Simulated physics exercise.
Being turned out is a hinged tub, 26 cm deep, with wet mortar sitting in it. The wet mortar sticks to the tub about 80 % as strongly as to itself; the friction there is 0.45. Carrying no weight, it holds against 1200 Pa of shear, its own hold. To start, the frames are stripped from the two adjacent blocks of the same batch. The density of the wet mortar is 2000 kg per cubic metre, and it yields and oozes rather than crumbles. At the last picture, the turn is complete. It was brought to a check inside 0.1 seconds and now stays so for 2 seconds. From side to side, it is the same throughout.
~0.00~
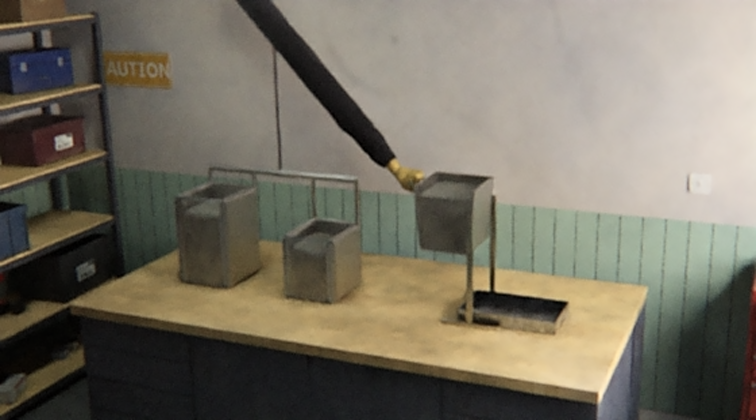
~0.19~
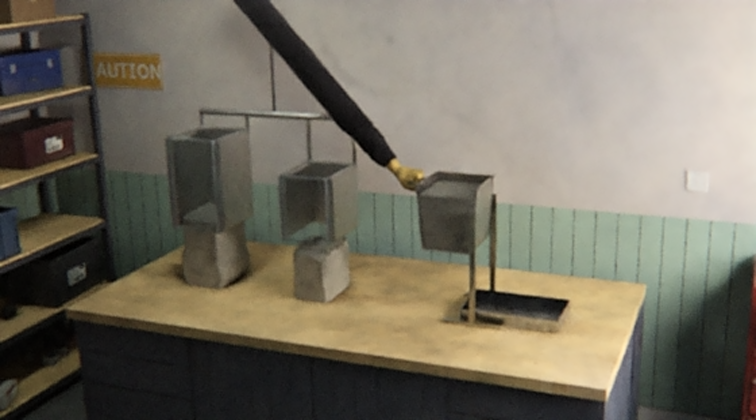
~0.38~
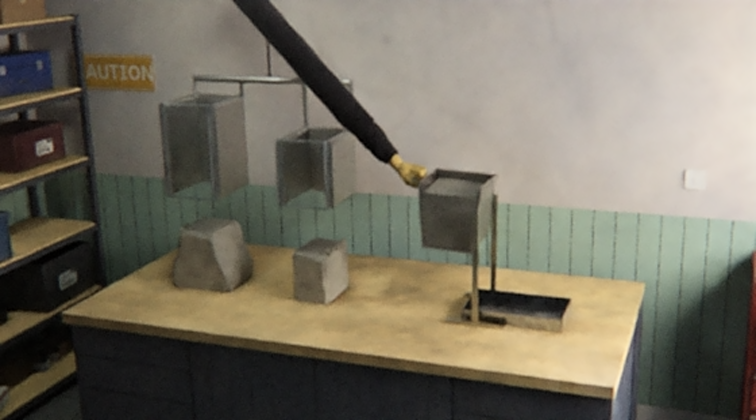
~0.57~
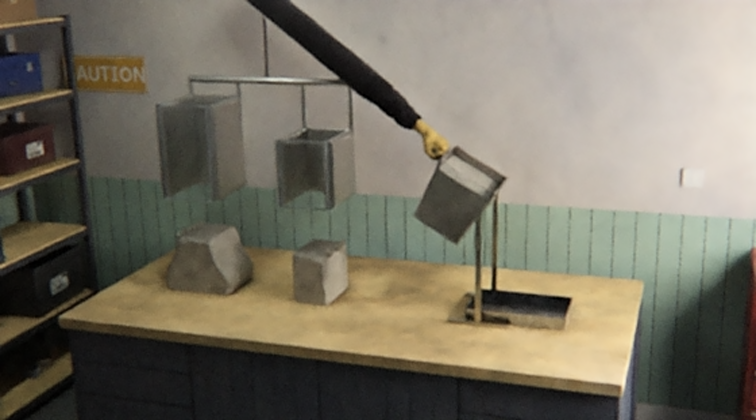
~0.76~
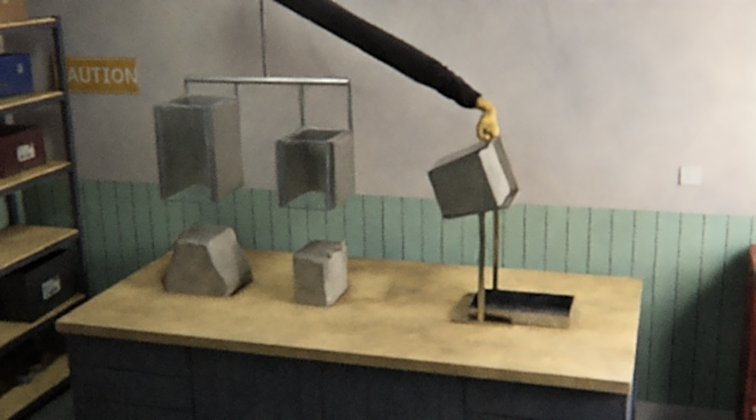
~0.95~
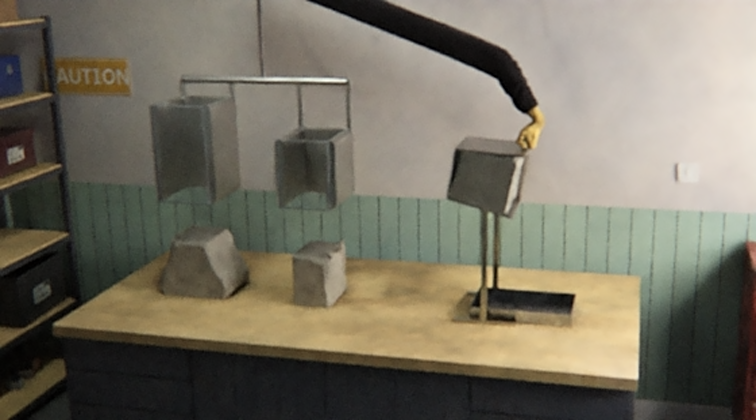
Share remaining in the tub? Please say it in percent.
Close to 56 %.
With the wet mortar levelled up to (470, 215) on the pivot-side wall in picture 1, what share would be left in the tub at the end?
Then about 100 %.
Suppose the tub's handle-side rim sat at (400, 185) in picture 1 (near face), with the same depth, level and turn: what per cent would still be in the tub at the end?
30 %, roughly.
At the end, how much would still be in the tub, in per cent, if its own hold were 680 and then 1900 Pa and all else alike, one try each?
The two runs give near 35 % and near 100 % respectively.
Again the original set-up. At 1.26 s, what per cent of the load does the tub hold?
Around 75 per cent.
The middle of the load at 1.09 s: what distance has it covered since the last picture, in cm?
The distance comes to some 4 cm.
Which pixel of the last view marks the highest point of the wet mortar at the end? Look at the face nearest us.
Near (474, 180).
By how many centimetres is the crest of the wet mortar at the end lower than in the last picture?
10 cm or so.
By 1.09 s, the tub is at 100 degrees and holds 94 %.
By 1.26 s, the tub is at 100 degrees and holds 73 %.
By 1.43 s, the tub is at 100 degrees and holds 58 %.
By 1.60 s, the tub is at 100 degrees and holds 56 %.
By 2.95 s, at the end, the tub is at 100 degrees and holds 56 %.
